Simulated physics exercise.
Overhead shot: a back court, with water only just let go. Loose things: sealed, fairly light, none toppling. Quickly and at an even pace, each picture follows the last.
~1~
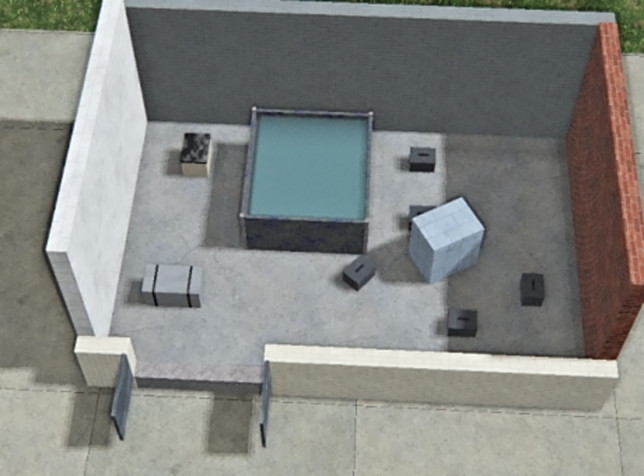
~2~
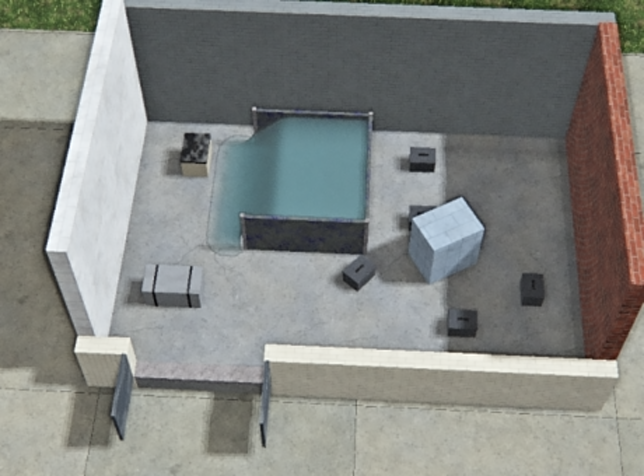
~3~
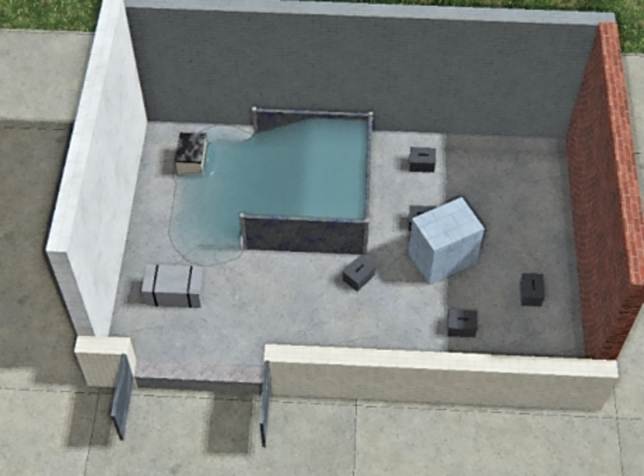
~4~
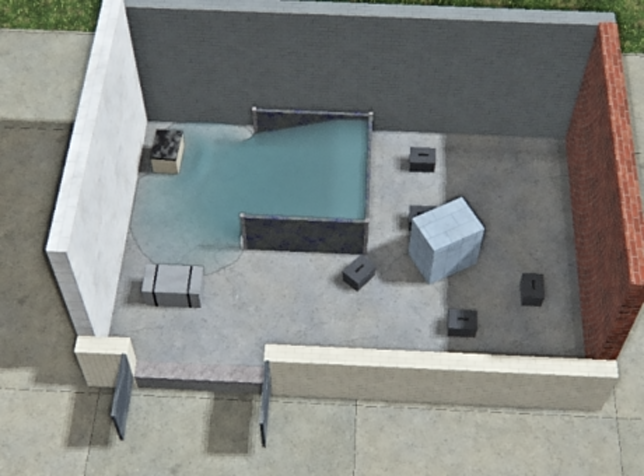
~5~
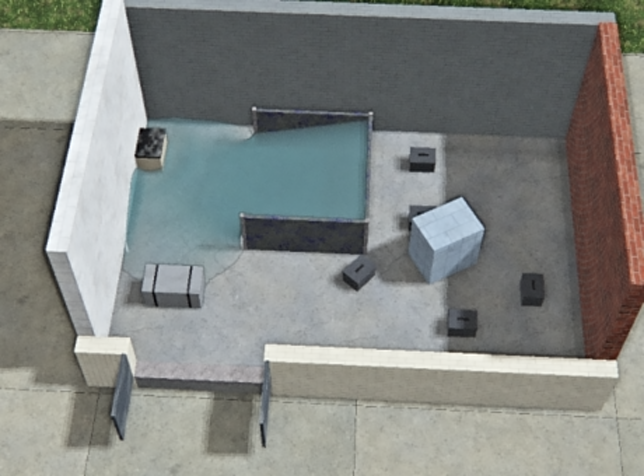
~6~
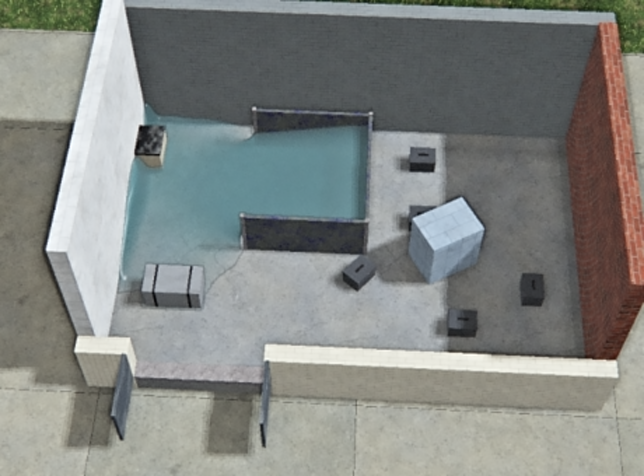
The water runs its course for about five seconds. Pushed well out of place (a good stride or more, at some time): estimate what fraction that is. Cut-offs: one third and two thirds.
Counting the far movers, it's low - under a third.
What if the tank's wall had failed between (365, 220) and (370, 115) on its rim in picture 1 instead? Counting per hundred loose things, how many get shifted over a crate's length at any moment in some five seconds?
It comes to roughly 70 %.
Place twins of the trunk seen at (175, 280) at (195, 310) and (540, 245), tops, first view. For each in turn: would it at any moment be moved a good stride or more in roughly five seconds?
I'd say got there for the first, then never got there for the second.
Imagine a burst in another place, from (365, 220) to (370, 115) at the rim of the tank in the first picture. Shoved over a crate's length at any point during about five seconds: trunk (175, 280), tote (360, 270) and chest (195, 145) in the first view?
Falls short, travels that far, falls short.
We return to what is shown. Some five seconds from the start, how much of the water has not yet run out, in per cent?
Something like 72 per cent, give or take.
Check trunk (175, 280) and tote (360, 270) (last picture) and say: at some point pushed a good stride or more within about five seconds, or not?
In order: Went the distance, then did not reach it.
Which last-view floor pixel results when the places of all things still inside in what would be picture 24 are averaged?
(383, 253).
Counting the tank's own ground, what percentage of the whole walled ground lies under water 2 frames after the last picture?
My estimate is about 30 per cent.
A moment on, 1 of 7 are well off their spots; 1 afloat.
Next, 1 of 7 are well off their spots; 1 afloat.
Later, 2 of 7 are well off their spots; 1 afloat.
In the end, 2 of 7 are well off their spots, and 2 have been at some point; 1 afloat.
